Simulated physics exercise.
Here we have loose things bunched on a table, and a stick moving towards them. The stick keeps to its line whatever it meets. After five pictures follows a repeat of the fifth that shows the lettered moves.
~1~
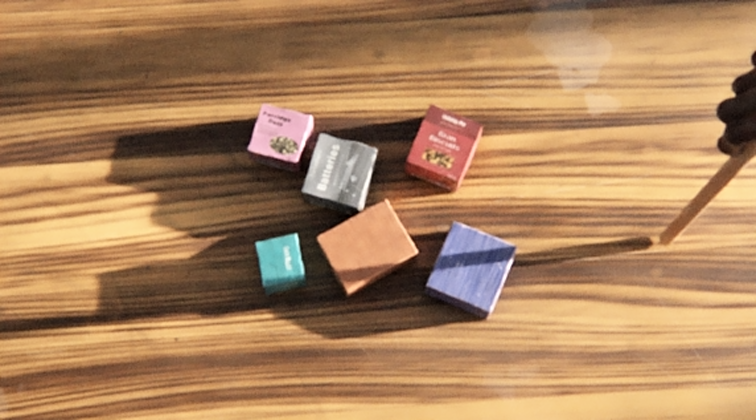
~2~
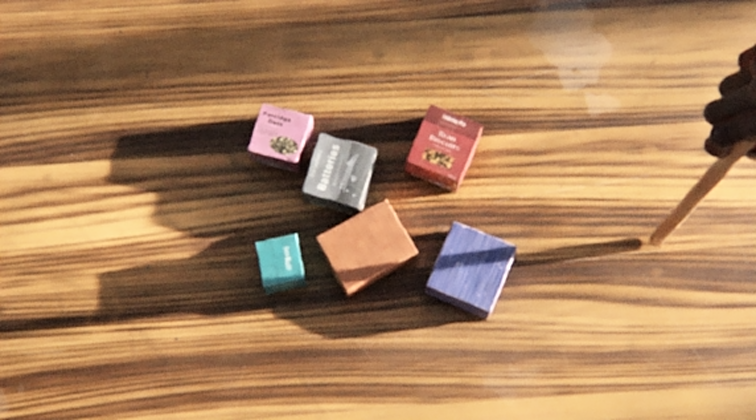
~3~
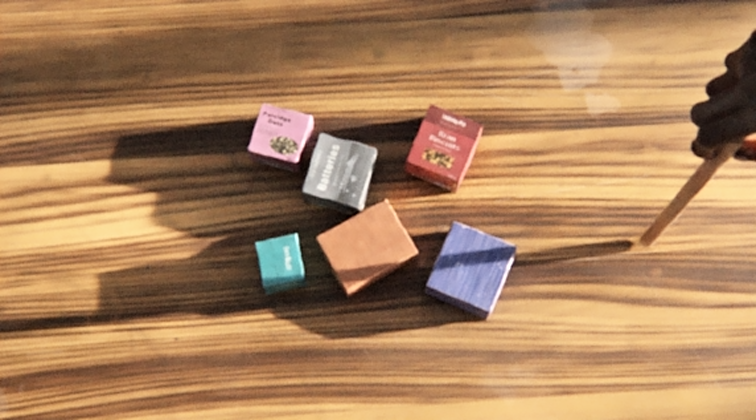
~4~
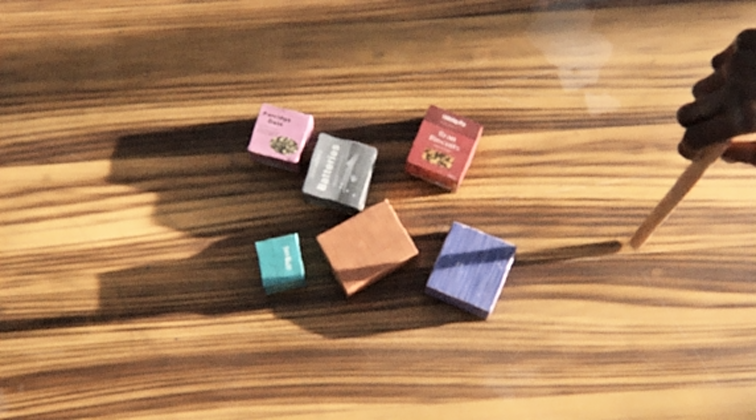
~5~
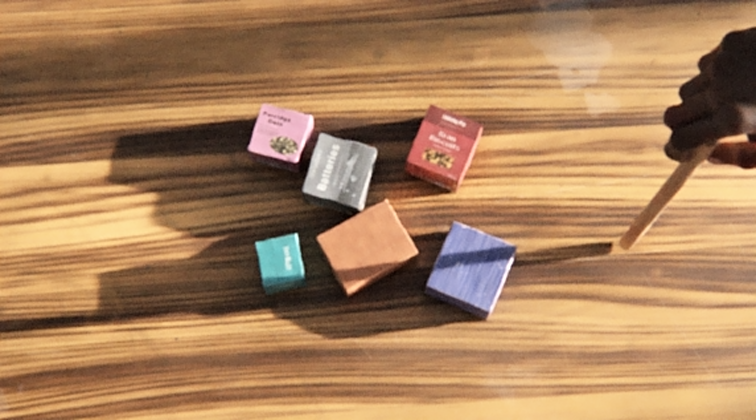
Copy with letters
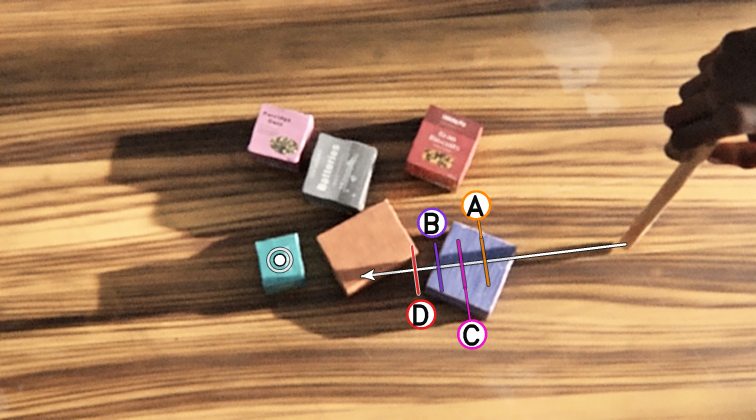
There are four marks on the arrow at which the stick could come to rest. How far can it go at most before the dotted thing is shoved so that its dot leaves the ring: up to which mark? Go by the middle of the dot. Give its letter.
C.
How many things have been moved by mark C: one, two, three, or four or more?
Two.
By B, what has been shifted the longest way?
The blue block has gone farthest.
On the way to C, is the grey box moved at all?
No.
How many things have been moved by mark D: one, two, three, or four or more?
It has moved three.
On the marked copy, A at (485, 262); B at (438, 267); C at (462, 264); D at (415, 270); the arrow from (626, 244) to (362, 276); the white dot at (280, 260).
With C. Early on, foot of the stick (565, 252).
Further on, foot of the stick (505, 260); blue block (461, 269).
At the end, foot of the stick (461, 265); blue block (424, 278); orange block (342, 249); the dot is still in its ring.
As for the rest, A keeps the dot in but is short; B shifts the dotted thing to (259, 265); D shifts the dotted thing to (235, 267).
